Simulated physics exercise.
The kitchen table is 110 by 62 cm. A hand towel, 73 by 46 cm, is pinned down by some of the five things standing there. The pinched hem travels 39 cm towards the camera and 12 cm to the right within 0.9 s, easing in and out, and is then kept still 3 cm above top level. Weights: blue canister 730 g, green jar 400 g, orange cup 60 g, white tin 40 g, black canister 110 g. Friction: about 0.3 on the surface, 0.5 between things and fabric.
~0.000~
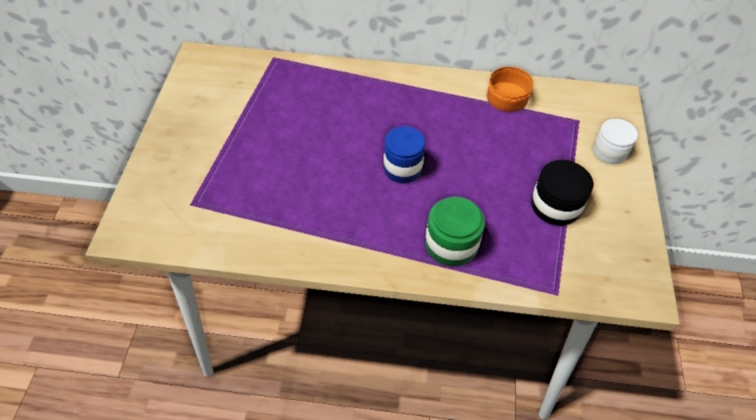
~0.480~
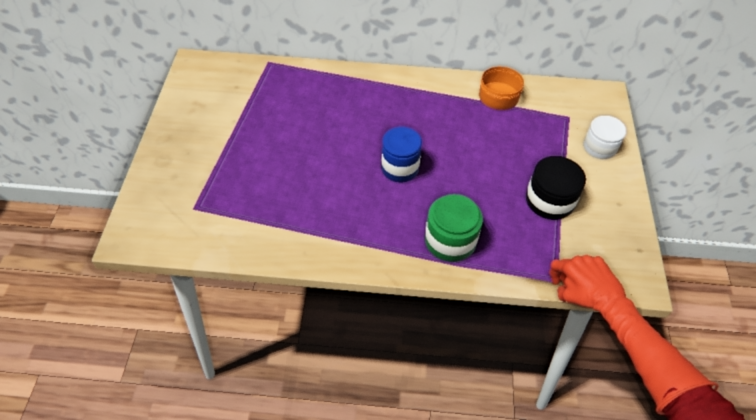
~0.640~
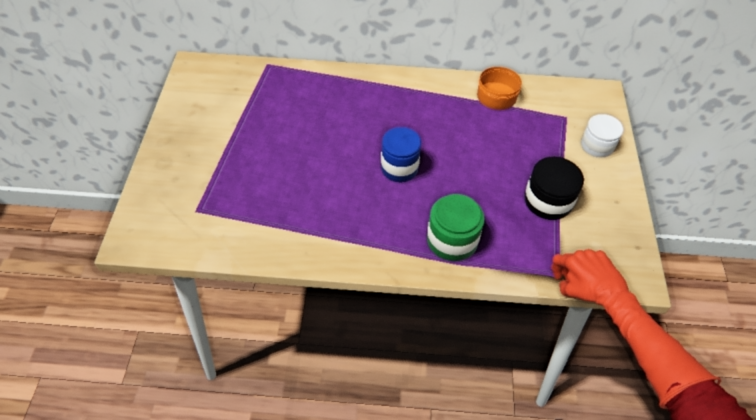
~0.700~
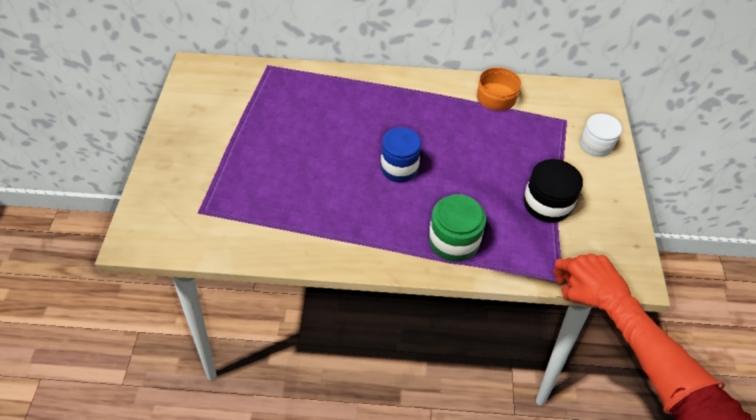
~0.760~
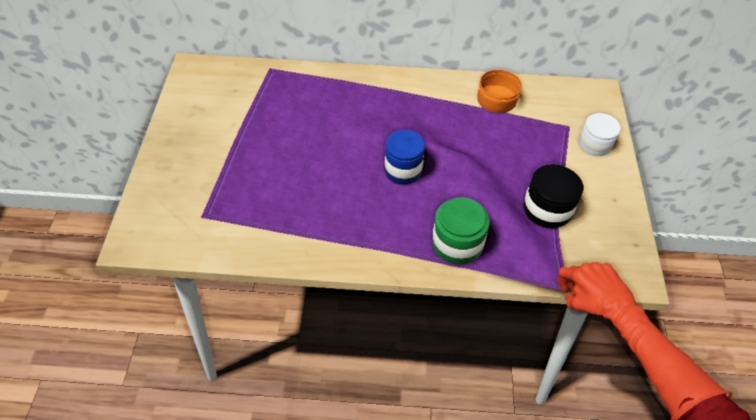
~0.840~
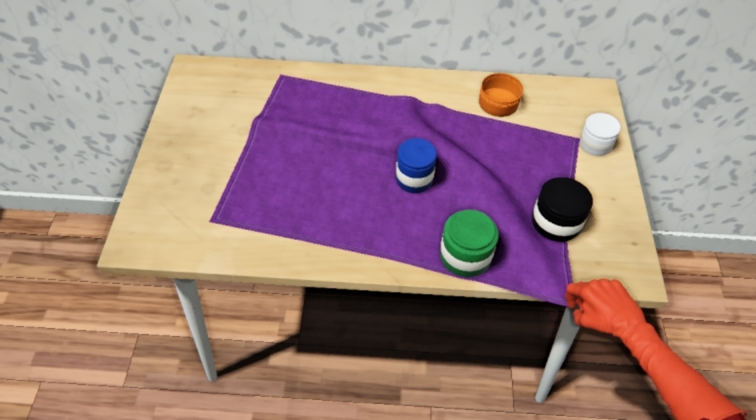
A red-gloved arm reaches in from the lower right to a pale wooden table, seen from above against a leaf-patterned wall. On a purple cloth stand a blue canister near the middle, a green jar in front and a black canister at the right, with an orange cup and white tin beyond. After a slight early view shift, the hand pulls the cloth's corner nearer and slightly right, wrinkling it and carrying the three containers along.
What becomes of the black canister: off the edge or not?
Result: Black canister falls off.
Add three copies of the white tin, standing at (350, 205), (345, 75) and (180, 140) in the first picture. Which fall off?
In that order: Drops off, stays on, stays on.
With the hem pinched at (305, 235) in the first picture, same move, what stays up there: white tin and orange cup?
Then: White tin remains, orange cup stays on.
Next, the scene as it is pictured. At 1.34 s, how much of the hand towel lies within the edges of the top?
Some 45 per cent of it.
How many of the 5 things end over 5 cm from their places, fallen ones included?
That makes 4.
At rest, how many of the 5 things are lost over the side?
4 of them.
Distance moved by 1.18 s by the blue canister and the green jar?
Blue canister 30 cm, green jar 25 cm.
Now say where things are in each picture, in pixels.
In the first frame, black canister (567, 179); hand towel corners (190, 205) (273, 57) (580, 121) (558, 296).
In the second frame, hand towel corners (193, 210) (268, 62); grip (557, 283).
In the third frame, black canister (559, 175); hand towel corners (195, 212) (267, 64); grip (559, 278).
In the fourth frame, black canister (558, 178); hand towel corners (197, 214) (268, 65); grip (561, 282).
In the fifth frame, blue canister (406, 143); green jar (464, 216); orange cup (501, 83); hand towel corners (201, 218) (270, 68); grip (565, 291).
In the sixth frame, black canister (567, 197); hand towel corners (209, 222) (280, 75); grip (573, 307).
At 1.0 s, 90 % of the hand towel is still over the top; black canister 19 cm off its start, blue canister 15 cm off its start, green jar 15 cm off its start.
At 1.2 s, 70 % of the hand towel is still over the top; black canister 33 cm off its start, blue canister 28 cm off its start, green jar 27 cm off its start.
At 1.3 s, 45 % of the hand towel is still over the top; black canister over the edge, blue canister 42 cm off its start at (545, 285), green jar over the edge.
At 1.5 s, 20 % of the hand towel is still over the top; black canister over the edge, blue canister over the edge, green jar over the edge.
At 3.1 s, 0 % of the hand towel is still over the top; black canister over the edge, blue canister over the edge, green jar over the edge, white tin over the edge.
